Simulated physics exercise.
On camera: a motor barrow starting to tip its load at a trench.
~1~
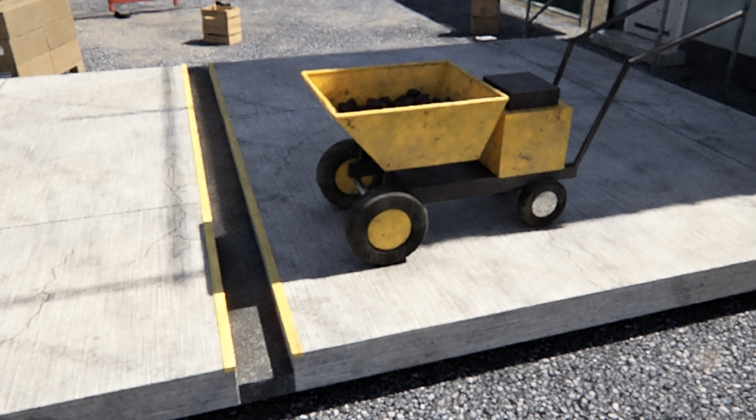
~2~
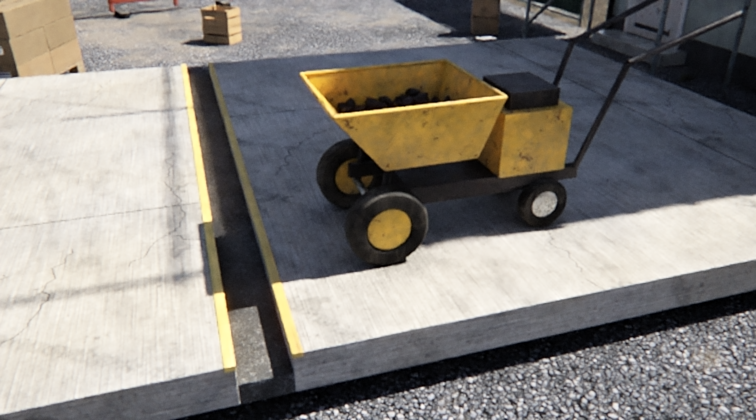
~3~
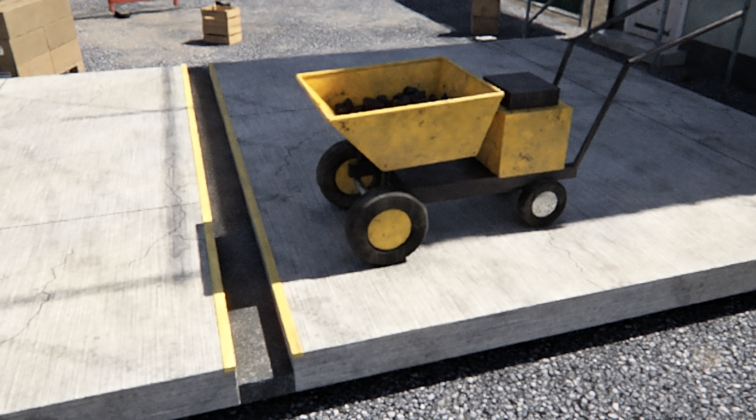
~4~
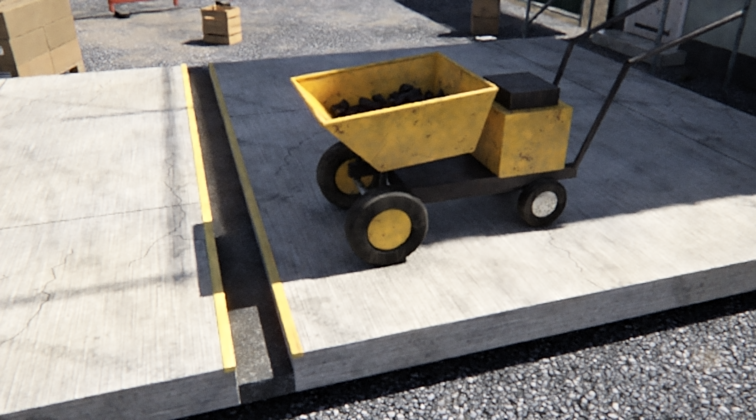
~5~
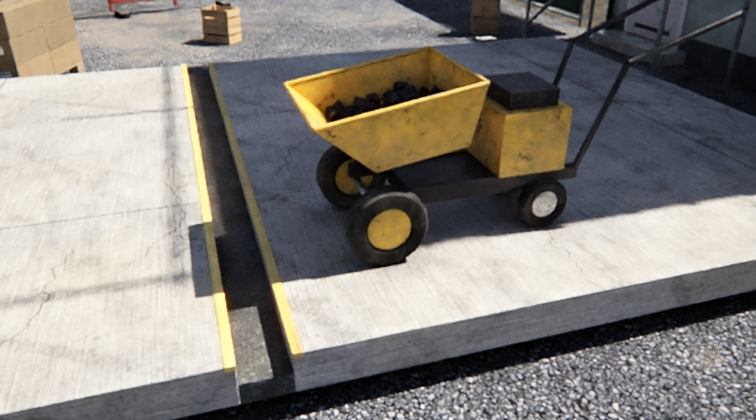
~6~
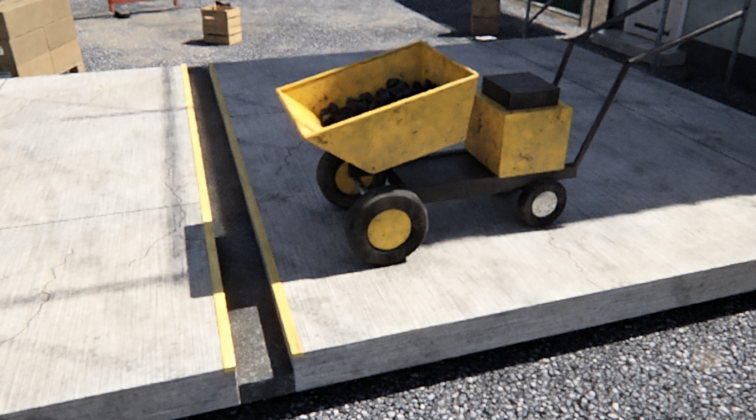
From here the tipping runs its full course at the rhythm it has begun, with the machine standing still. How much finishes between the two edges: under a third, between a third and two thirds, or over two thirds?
Between the edges lies between a third and two thirds of the load.
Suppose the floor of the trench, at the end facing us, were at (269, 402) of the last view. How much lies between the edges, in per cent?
About 80 per cent.
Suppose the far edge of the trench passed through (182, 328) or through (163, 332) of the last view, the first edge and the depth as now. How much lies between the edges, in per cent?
About 90 and 100 per cent.
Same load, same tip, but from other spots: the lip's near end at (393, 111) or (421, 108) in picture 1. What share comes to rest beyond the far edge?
Near 0 % and 0 %.
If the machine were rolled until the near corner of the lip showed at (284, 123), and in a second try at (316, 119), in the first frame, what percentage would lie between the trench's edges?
About 0 and 30 per cent.
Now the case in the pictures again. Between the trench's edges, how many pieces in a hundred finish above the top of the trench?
About 30 per cent.
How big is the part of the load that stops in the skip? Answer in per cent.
About 15 per cent.
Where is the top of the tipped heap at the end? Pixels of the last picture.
Around (221, 245).
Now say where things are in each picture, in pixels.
The first frame shows lip of the skip at (335, 117), level; top of the load at (396, 114), lumps of coal; first edge of the trench at (285, 310); far edge at (223, 321), the trench under half as wide as the skip, and about half as deep as wide.
The second frame shows lip of the skip at (334, 118), level; top of the load at (406, 104).
The third frame shows lip of the skip at (329, 120), tipped barely; top of the load at (423, 107).
The fourth frame shows lip of the skip at (323, 124), tipped barely; top of the load at (418, 105).
The fifth frame shows lip of the skip at (314, 130), tipped a little; top of the load at (422, 110).
The sixth frame shows lip of the skip at (305, 138), tipped a little; top of the load at (415, 106); first edge of the trench at (285, 310); far edge at (223, 321).
Soon, skip tipped steeply; all in the skip.
A while on, skip tipped steeply; most in the skip; a small part in or heaped over the trench; a stray few beyond it.
Towards the end, skip tipped right over; about a quarter in the skip; about half in or heaped over the trench; about a quarter beyond it.
Finally, skip tipped right over; about a quarter in the skip; about half in or heaped over the trench; about a quarter beyond it.
